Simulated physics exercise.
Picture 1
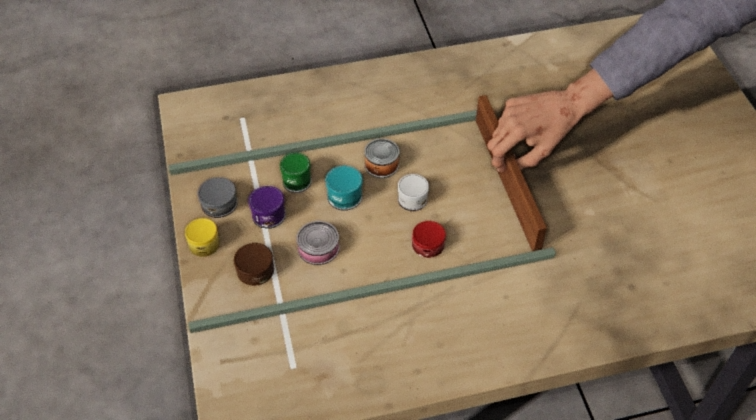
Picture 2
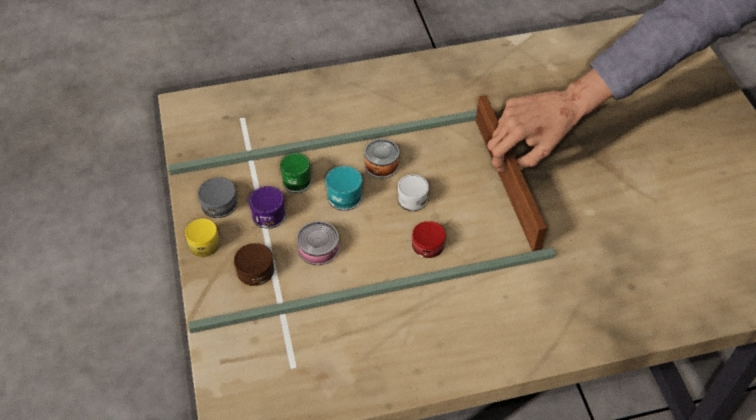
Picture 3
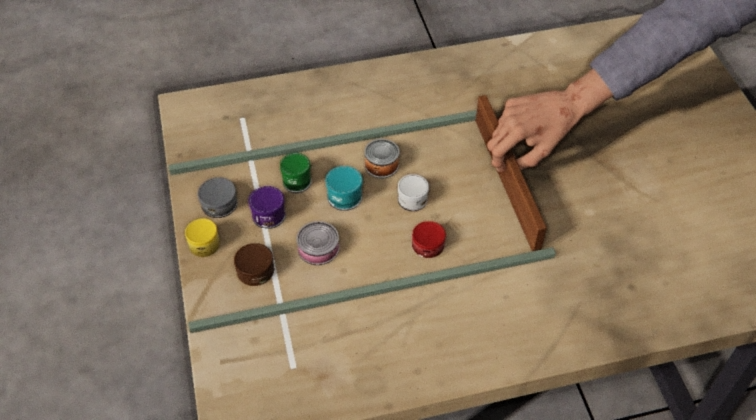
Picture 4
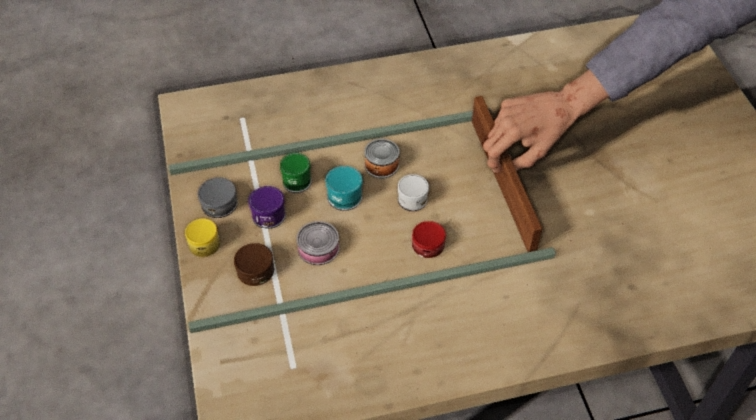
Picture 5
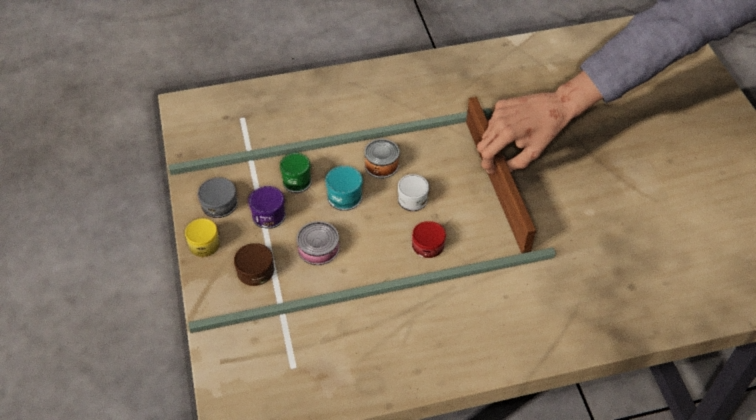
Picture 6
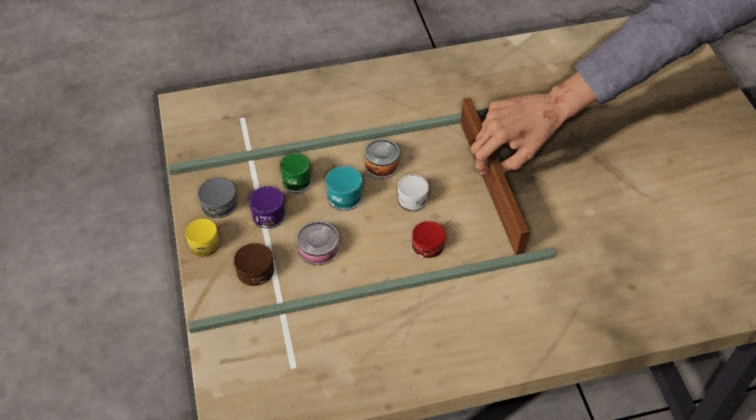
A hand slides a wooden board slightly left toward the still, colourful tubs and tins.
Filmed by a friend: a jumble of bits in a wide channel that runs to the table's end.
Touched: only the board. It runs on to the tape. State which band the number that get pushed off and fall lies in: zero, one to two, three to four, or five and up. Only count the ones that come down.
Basically the losses over the end count zero in this one.
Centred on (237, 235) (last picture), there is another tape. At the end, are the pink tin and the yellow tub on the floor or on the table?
The pink tin stays where it is; the yellow tub goes off the edge.
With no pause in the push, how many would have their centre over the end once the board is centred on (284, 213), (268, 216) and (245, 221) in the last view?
Place by place: 0, 0 and 1.
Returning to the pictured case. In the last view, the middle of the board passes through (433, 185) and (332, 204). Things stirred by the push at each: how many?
By the first moment it's 0, by the second it's 7.
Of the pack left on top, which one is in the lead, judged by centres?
It's the yellow tub.
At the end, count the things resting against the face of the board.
The answer is 4.
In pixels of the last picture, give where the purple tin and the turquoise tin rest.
The first comes to rest at (217, 224), and the second at (242, 201).
Soon after, none off yet; yellow tub at rest near (203, 238); grey tin at rest near (218, 198); brown tub at rest near (254, 265).
In the end, the number that fall off is zero.
